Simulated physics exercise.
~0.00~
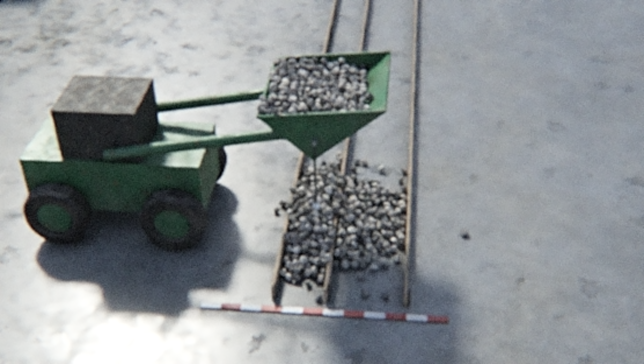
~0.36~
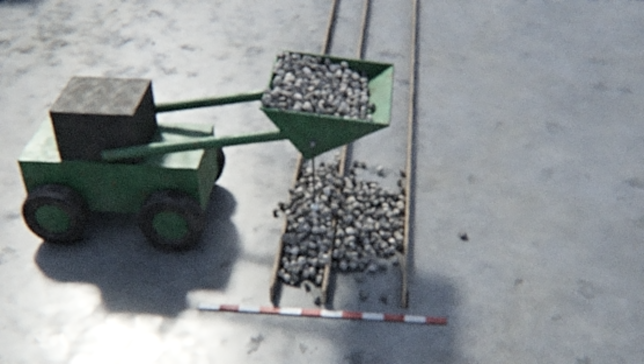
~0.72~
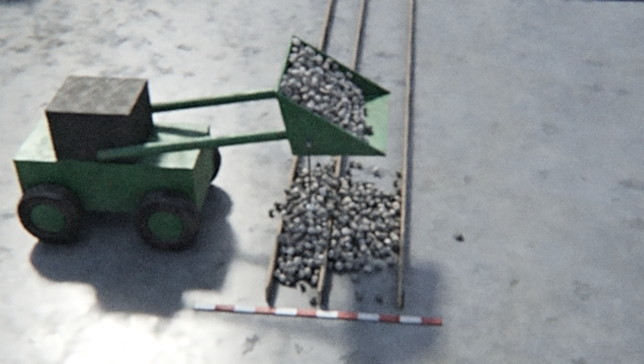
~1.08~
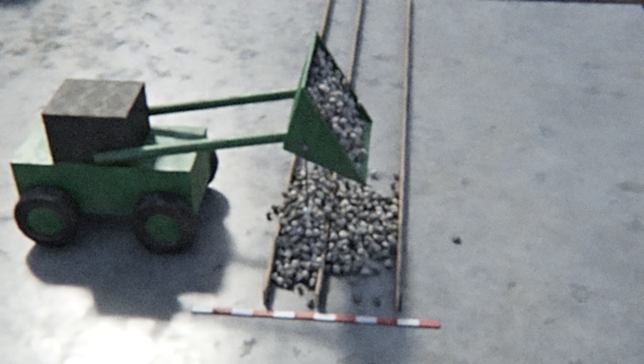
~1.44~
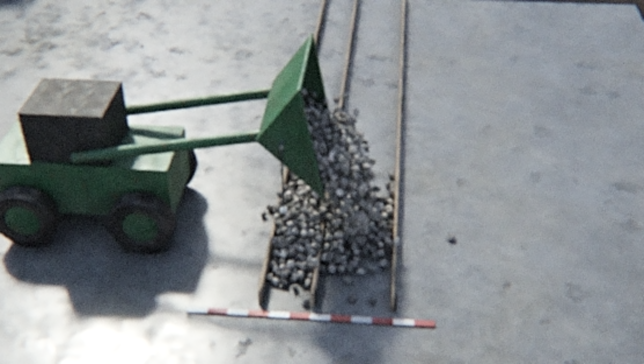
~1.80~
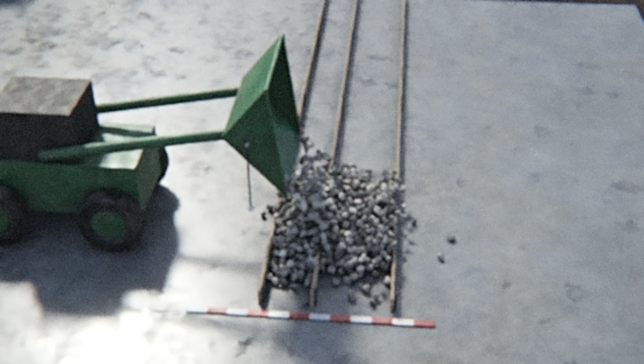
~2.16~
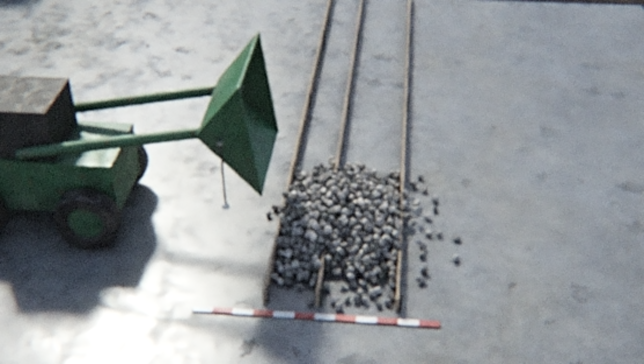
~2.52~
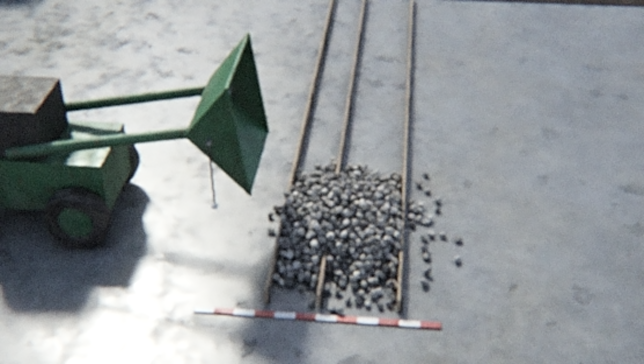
In this clip, a green loader tips its raised bucket of grey stones onto an existing pile between wooden planks on the ground, then backs away to the left with the bucket emptied, leaving a larger heap with a few stones scattered beyond the right plank.
